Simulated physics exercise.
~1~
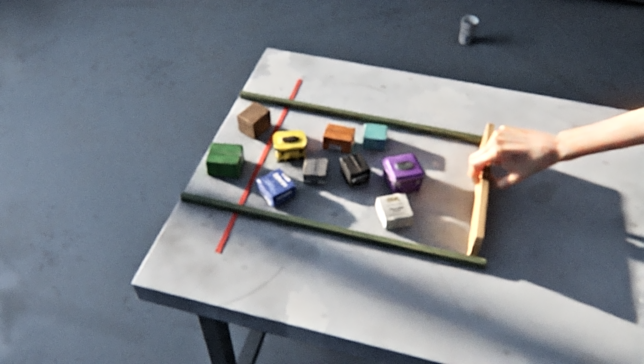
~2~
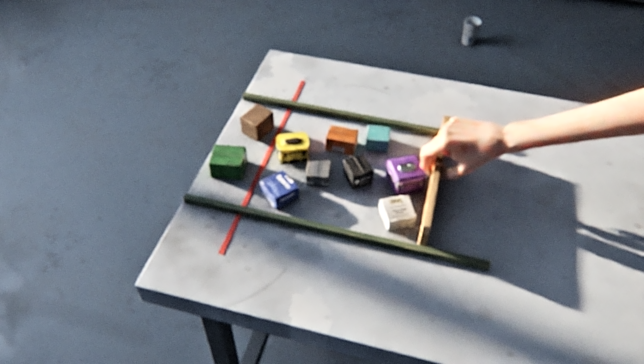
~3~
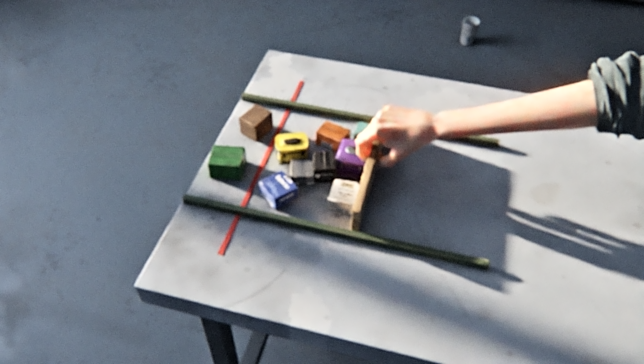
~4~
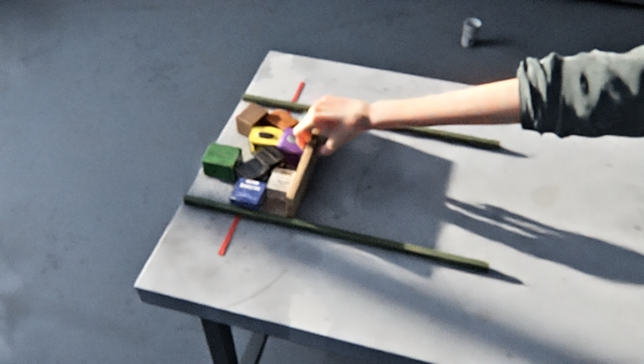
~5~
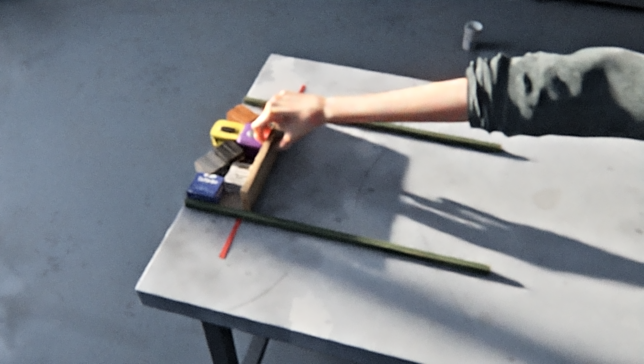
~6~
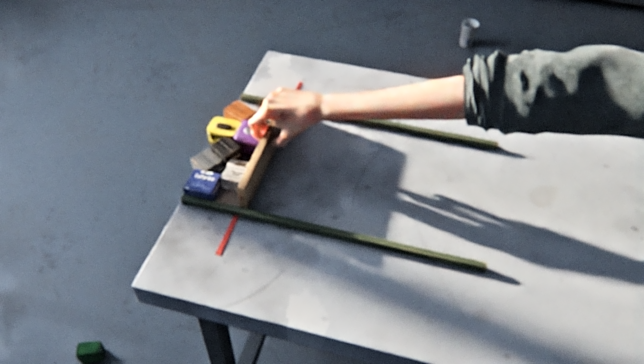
At the start, a hand holds an upright wooden board at the right of a channel between two dark green strips on a grey table, with small coloured blocks and cases scattered ahead of it and red tape crossing near the left end. The hand slides the board left, reaching the white box and purple case first. It gathers more pieces into a tight cluster, then nudges the green box and brown block toward the edge. The board stops by the tape, with the green and brown pieces gone from the tabletop. Finally, the green box lies on the floor at lower left, while the others remain crowded at the edge.
